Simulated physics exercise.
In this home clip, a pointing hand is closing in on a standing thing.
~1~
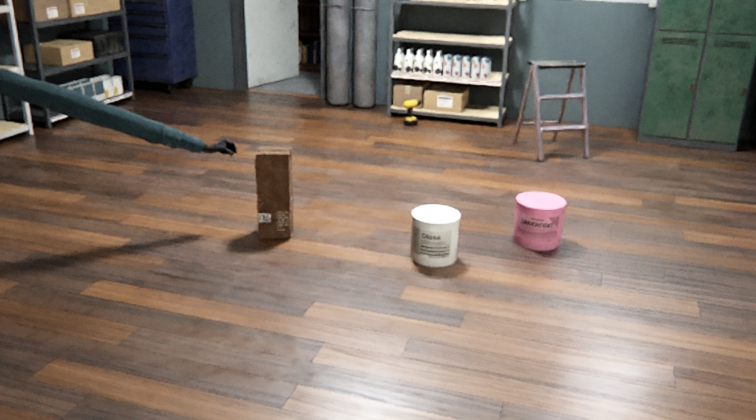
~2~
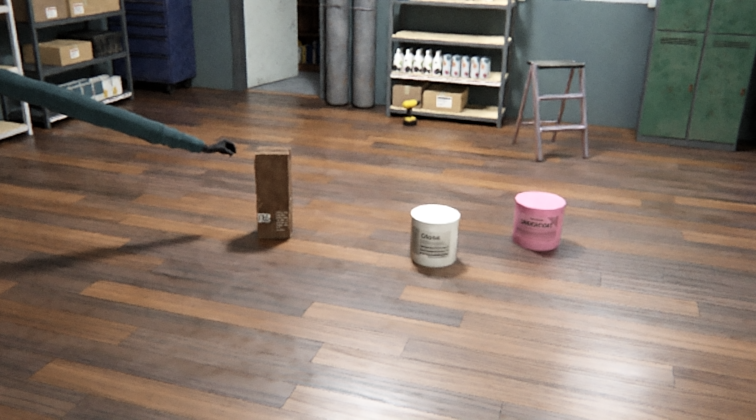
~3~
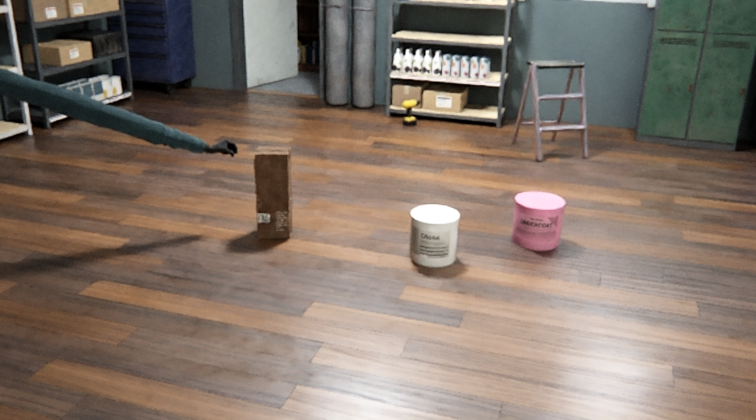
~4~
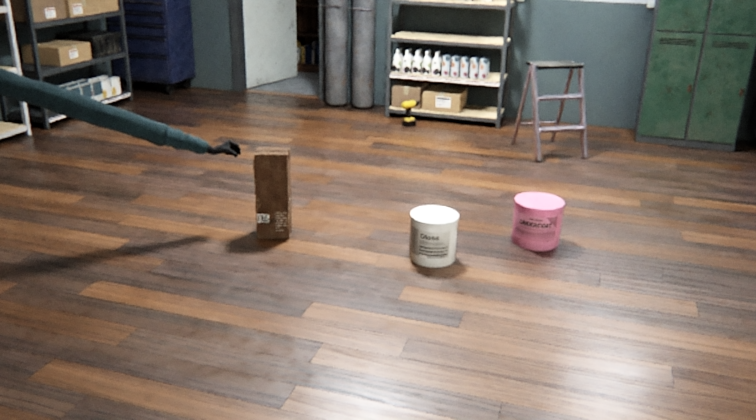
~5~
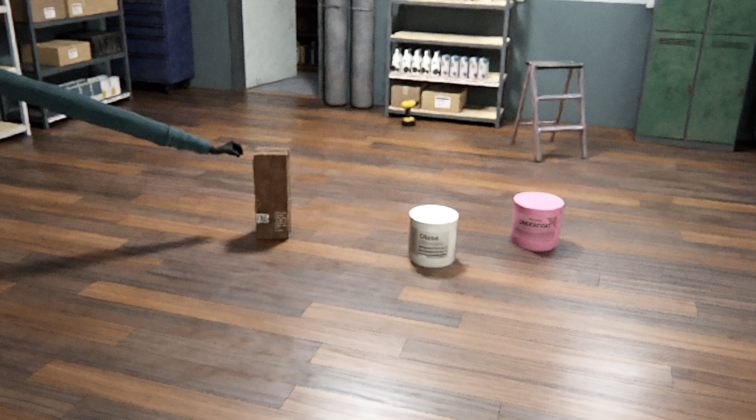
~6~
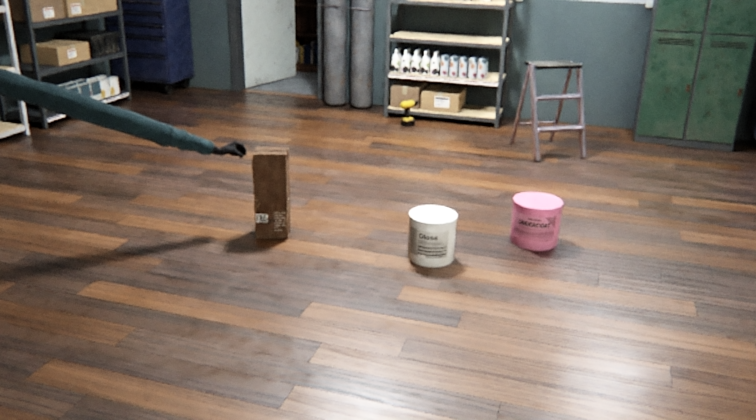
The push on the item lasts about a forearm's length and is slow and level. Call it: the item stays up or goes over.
Goes over.
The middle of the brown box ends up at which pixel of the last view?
It winds up at roughly (337, 220).
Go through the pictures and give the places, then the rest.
Brown box (275, 193), in the first frame.
Brown box (274, 193), in the second frame.
Brown box (274, 193), in the third frame.
Brown box (273, 193), in the fourth frame.
Brown box (273, 193), in the fifth frame.
Brown box (272, 193), in the sixth frame.
Then, 0.80 s past the last view, brown box rocked 23° from its first pose near (291, 191).
Then, 1.20 s past the last view, brown box rocked 60° from its first pose near (319, 201).
Finally, down or leaning hard on the floor, brown box. Final places as the last picture's camera would see them, brown box near (336, 220).
